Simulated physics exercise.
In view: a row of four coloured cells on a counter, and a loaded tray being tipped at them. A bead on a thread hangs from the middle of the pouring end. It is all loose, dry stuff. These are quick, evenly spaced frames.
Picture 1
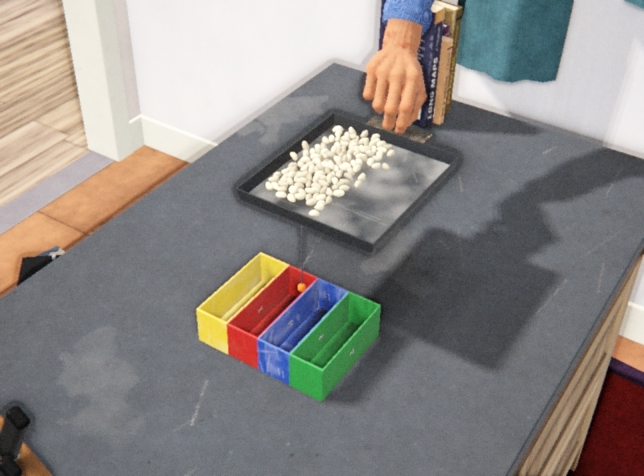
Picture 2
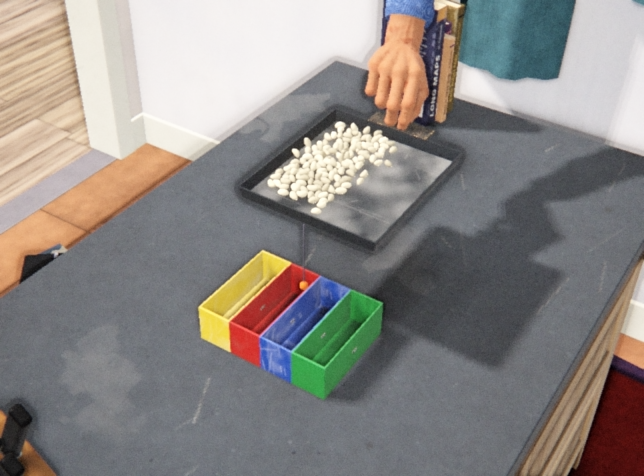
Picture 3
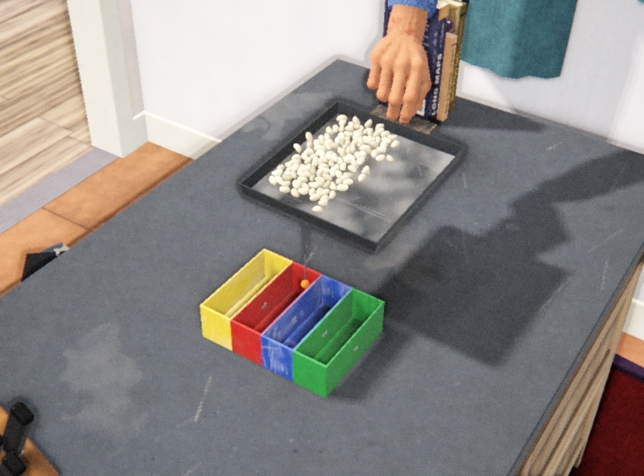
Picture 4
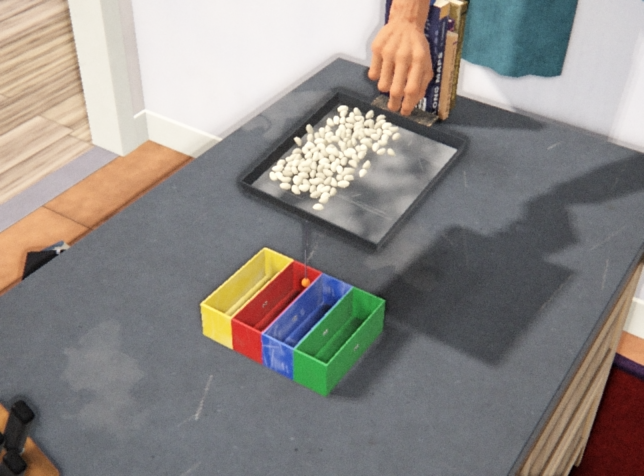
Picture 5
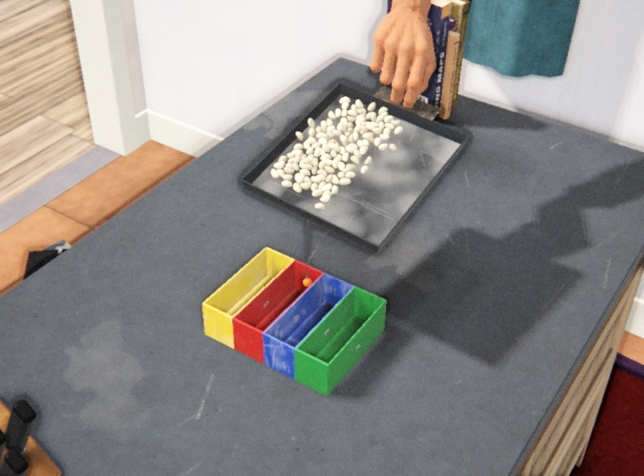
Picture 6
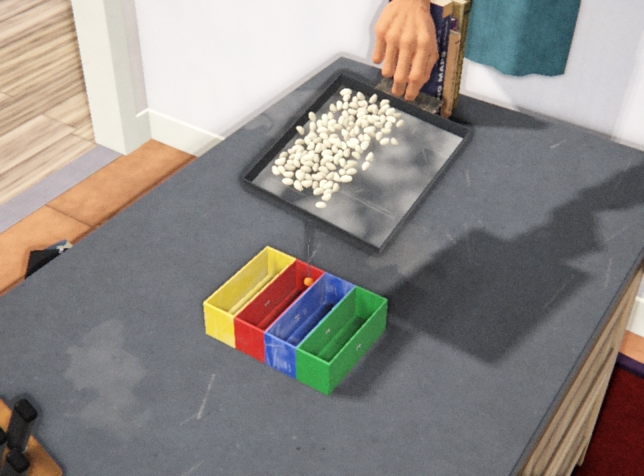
A dark tray of white beans tilts slowly above a grey counter beside a white wall, seen from above at an angle. A hand in a blue sleeve is at its far edge, near upright books and a teal cloth, with a small orange bead and yellow, red, blue and green cells in front. The tray's far side rises, its pouring end dips slightly rightward, and the view drifts very slightly.
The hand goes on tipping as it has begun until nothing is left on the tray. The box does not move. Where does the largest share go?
It favours the green compartment.
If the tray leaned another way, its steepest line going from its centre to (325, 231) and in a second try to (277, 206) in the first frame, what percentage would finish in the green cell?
Near 30 % and 0 %.
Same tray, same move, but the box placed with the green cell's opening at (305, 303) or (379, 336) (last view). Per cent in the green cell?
In turn 20 and 20 in a hundred.
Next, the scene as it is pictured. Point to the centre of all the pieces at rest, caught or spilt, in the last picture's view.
At about (340, 352).
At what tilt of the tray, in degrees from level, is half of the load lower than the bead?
Roughly 110°.
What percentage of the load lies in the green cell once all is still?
Near 50 %.
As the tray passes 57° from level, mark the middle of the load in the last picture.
Roughly at (348, 209).
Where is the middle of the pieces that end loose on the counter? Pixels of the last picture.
Around (389, 383).
Soon, tray tipped steeply; nearly all on the tray; a stray few falling or outside the box.
A while on, tray tipped right over; most on the tray; a stray few in the green cell; a stray few in the blue cell; a small part falling or outside the box.
Towards the end, tray tipped past a quarter turn; about half in the green cell; about a quarter in the blue cell; a small part in the red cell; a stray few in the yellow cell; about a quarter falling or outside the box.
Finally, tray tipped past a quarter turn; about half in the green cell; about a quarter in the blue cell; a small part in the red cell; a stray few in the yellow cell; about a quarter outside the box.
